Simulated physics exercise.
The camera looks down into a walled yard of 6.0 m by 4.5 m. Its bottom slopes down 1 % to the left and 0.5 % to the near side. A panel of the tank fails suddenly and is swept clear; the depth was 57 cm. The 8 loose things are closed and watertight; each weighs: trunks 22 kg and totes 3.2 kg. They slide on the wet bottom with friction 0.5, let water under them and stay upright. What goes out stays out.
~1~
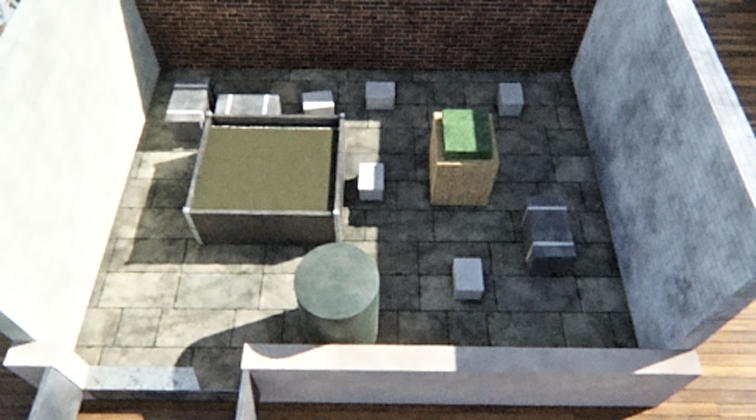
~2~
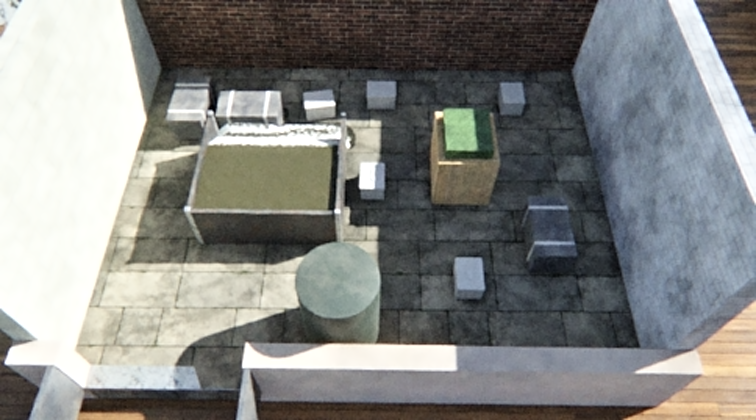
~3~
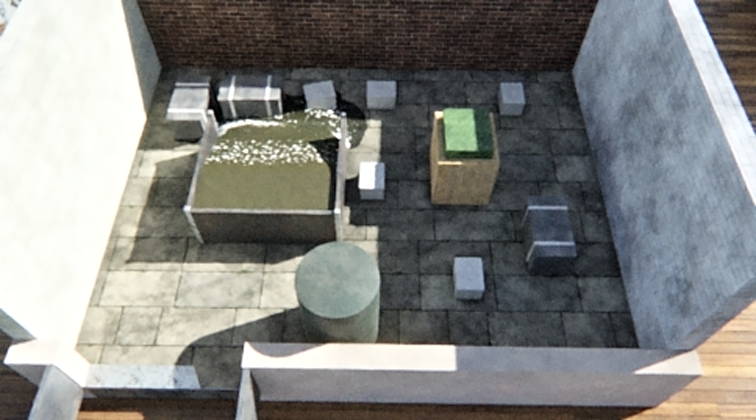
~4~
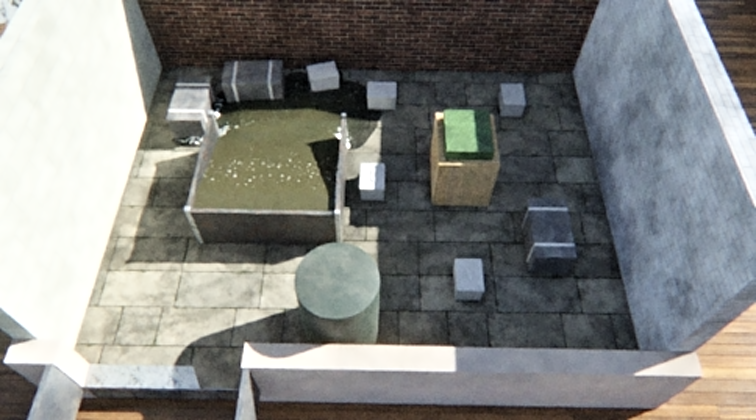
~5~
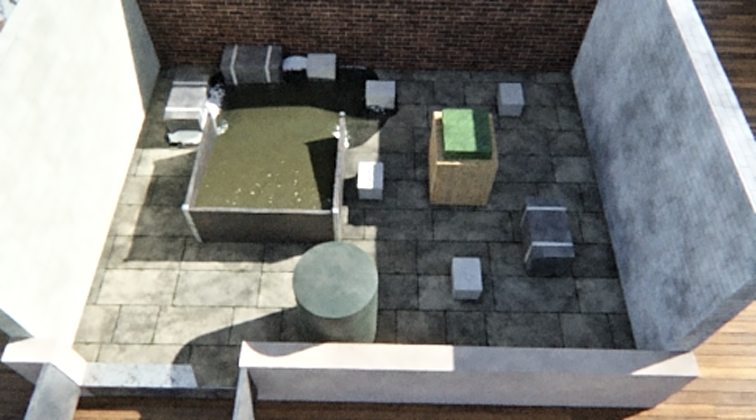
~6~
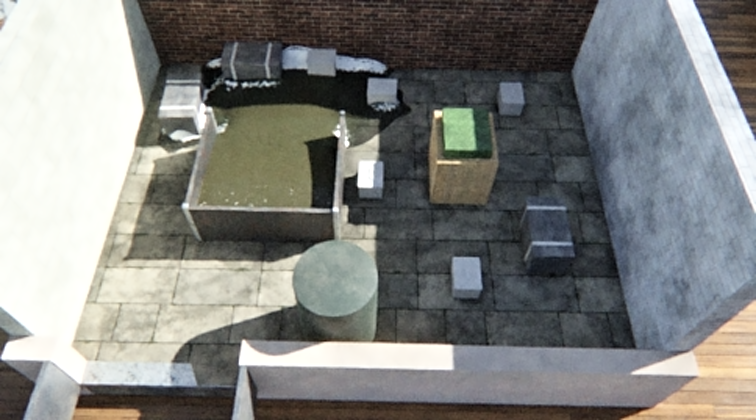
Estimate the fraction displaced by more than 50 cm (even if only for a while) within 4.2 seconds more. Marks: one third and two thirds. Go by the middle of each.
That comes to from one to two thirds.
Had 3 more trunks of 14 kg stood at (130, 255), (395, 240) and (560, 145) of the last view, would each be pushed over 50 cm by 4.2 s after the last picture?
In that order: Past it, less, more.
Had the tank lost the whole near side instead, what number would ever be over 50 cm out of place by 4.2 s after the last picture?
In that case 1 of them.
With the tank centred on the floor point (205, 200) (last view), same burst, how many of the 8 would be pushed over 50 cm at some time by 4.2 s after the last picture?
In that case 6 of them.
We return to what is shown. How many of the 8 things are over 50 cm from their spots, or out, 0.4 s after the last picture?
I count 2.
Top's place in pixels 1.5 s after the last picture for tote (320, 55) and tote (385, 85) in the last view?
Around (432, 66) and (546, 78).
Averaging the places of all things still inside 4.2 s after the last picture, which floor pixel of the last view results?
Around (418, 228).
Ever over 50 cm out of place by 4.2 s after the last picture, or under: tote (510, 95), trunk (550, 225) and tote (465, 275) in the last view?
In that order: Past it, under, short of it.
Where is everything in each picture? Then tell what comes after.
In the first picture, a trunk at (247, 107), on the bottom; a tote at (318, 100), on the bottom; 2.2 m2 under water; 0 of 8 have shifted.
In the second picture, a trunk at (249, 104), on the bottom, 6 cm from its start; a tote at (319, 99) rests on the ground; 2.9 m2 under water; 1 of 8 have shifted.
In the third picture, a trunk at (250, 87), on the bottom, 33 cm from its start; a tote at (320, 90) rests on the ground, 15 cm from its start; water covers 3.7 m2; 2 of 8 have shifted.
In the fourth picture, a trunk at (253, 72) rests on the ground, 64 cm from its start; a tote at (323, 71) rests on the ground, 54 cm from its start; water covers 4.9 m2; 2 of 8 have shifted.
In the fifth picture, a trunk at (252, 56), on the bottom, 93 cm from its start; a tote at (321, 61), on the bottom, 70 cm from its start; 6.0 m2 under water; 2 of 8 have shifted.
In the sixth picture, a trunk at (251, 54) floats, 93 cm from its start; a tote at (321, 56) floats, 70 cm from its start; water covers 6.5 m2; 3 of 8 have shifted.
Then, 0.4 s after the last picture 2 of 8 are over 50 cm from their spots; 2 afloat.
Then, 1.5 s after the last picture 4 of 8 are over 50 cm from their spots; 3 afloat.
Then, 2.8 s after the last picture 5 of 8 are over 50 cm from their spots; 4 afloat.
Then, 4.2 s after the last picture 5 of 8 are over 50 cm from their spots, and 5 have been at some point; 4 afloat.
